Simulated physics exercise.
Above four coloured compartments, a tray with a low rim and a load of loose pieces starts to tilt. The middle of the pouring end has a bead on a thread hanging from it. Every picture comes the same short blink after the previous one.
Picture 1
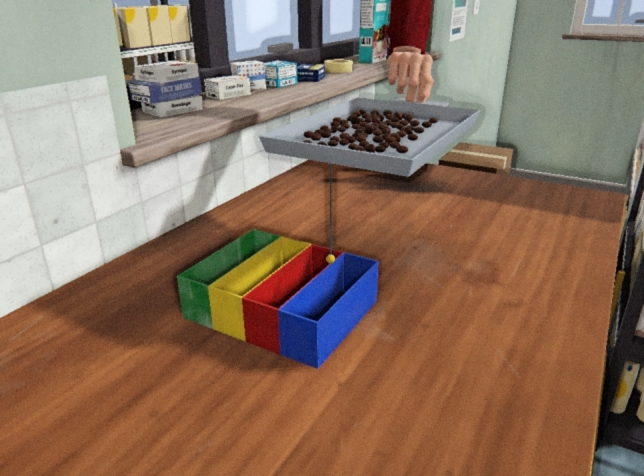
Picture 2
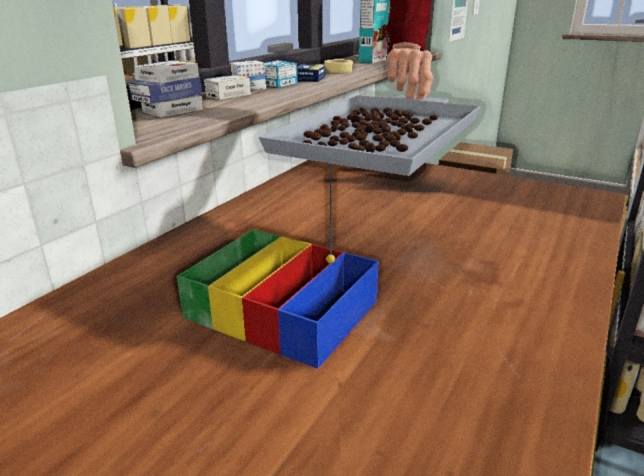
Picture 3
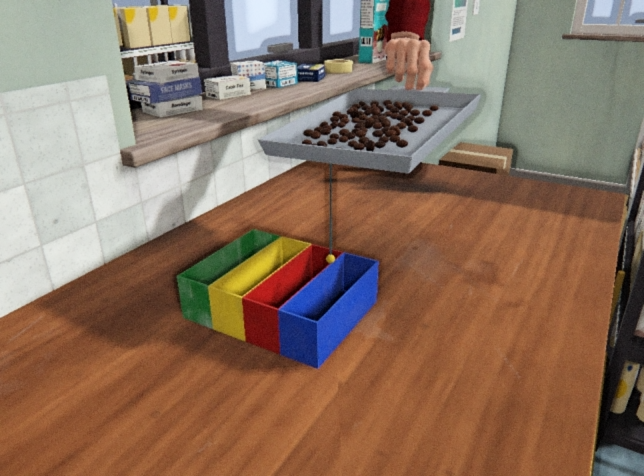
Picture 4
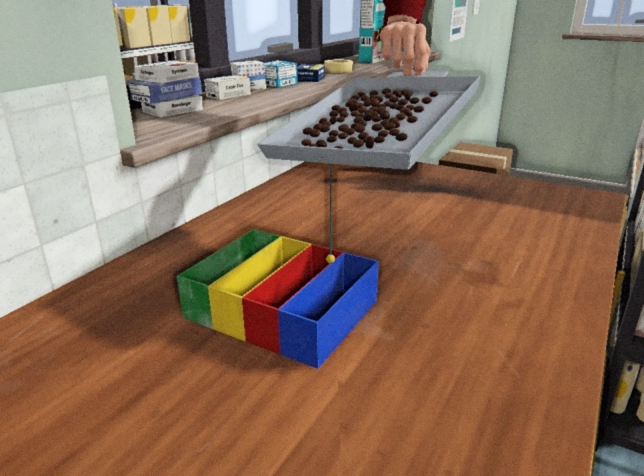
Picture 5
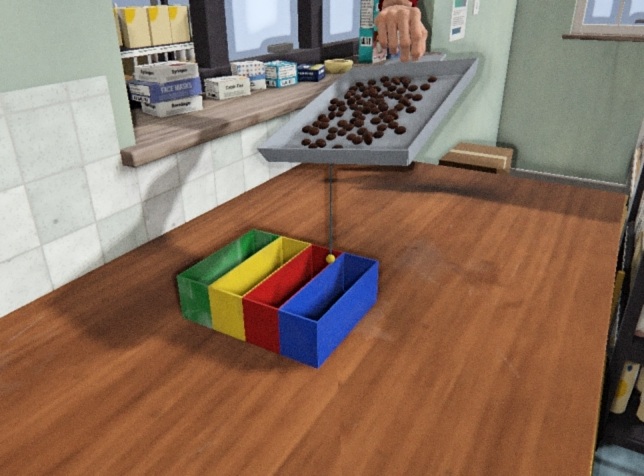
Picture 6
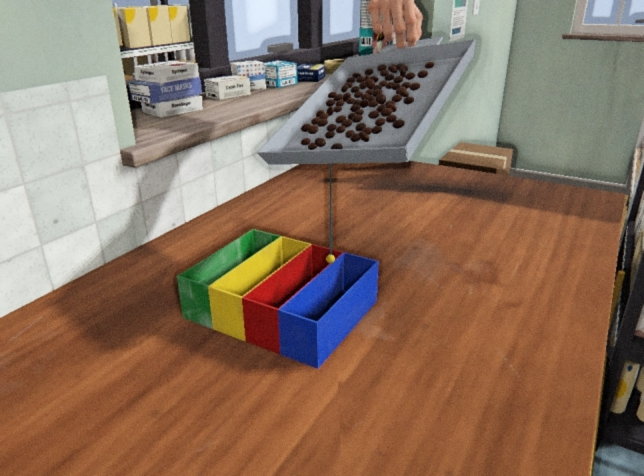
A grey tray of small dark brown pieces started out level above green, yellow, red and blue compartments, then tilted steadily toward its front left corner as a hand raised its far side.
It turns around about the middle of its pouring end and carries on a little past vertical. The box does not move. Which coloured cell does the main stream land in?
The main stream lands in the yellow cell.
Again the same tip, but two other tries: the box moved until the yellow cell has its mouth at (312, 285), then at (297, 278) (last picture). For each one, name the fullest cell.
So it's that green cell for the first shift and the cell in green for the second.
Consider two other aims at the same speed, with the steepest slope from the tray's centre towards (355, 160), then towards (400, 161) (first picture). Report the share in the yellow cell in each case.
Roughly 0 percent first and 0 percent second.
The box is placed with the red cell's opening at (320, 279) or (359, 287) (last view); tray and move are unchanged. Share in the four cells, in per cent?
Roughly 90 %, then roughly 30 %.
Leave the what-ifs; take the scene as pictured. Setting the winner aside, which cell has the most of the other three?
The green one.
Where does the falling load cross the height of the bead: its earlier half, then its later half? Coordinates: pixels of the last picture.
First close to (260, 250), next close to (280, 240).
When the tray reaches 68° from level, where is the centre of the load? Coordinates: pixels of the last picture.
Mark it at roughly (286, 153) in the final frame.
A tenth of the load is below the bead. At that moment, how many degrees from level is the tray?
Tilt: Around 80 degrees.
Soon after the last picture, tray tipped steeply; nearly all on the tray; a small part falling or outside the box.
A little later, tray tipped past a quarter turn; a small part on the tray; about half in the yellow cell; a small part in the green cell; a small part in the red cell; a stray few in the blue cell; a small part falling or outside the box.
Later still, tray tipped past a quarter turn; most in the yellow cell; about a quarter in the green cell; a small part in the red cell; a stray few in the blue cell; a stray few falling or outside the box.
At rest, tray tipped past a quarter turn; most in the yellow cell; about a quarter in the green cell; a small part in the red cell; a stray few in the blue cell; a stray few outside the box.
